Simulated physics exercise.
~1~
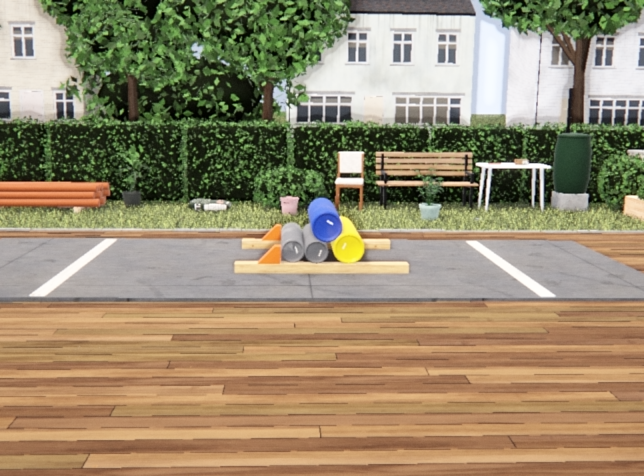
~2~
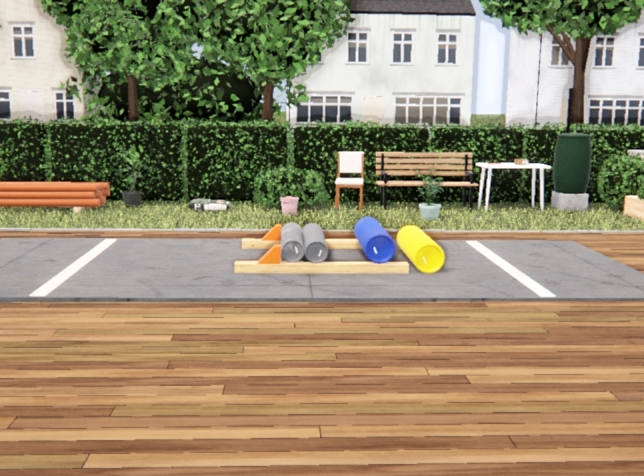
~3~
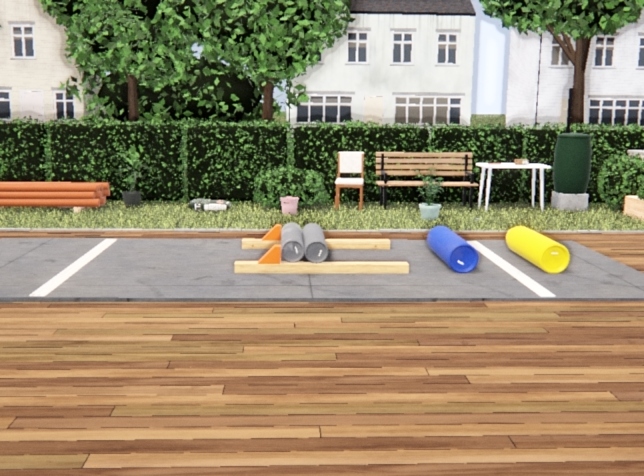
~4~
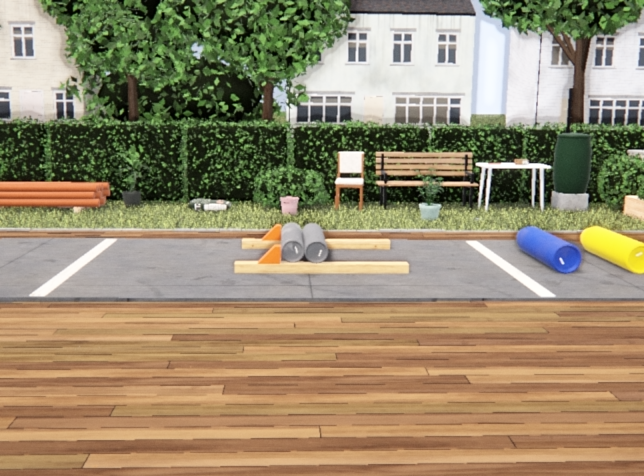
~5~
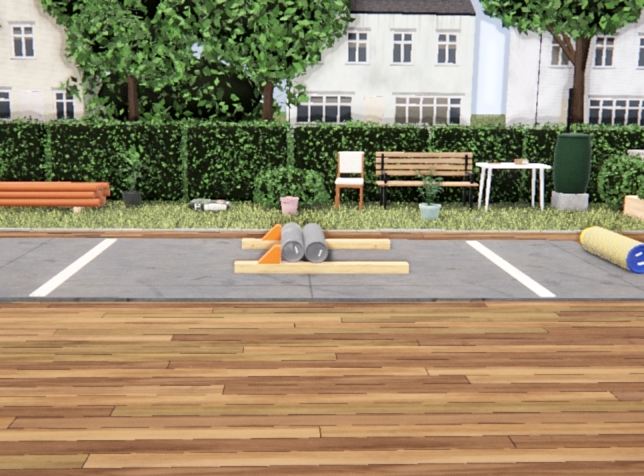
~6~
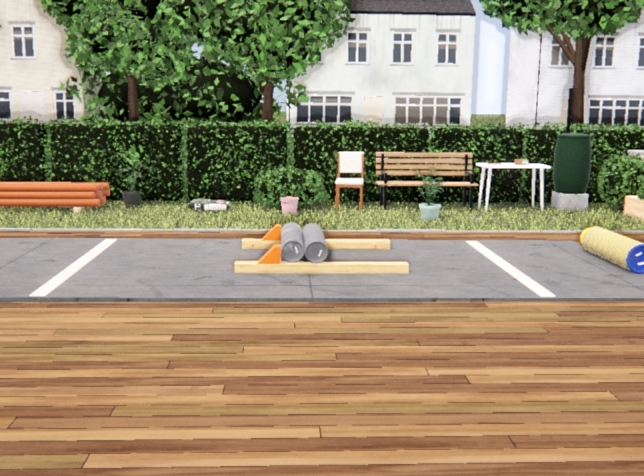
We see a small stack of cylinders on timber bearers in a garden, where the blue one drops from the top as the yellow one rolls right. Both leave the bearers, cross the right white line and end still at the view's edge, while two grey ones stay by the orange chocks.
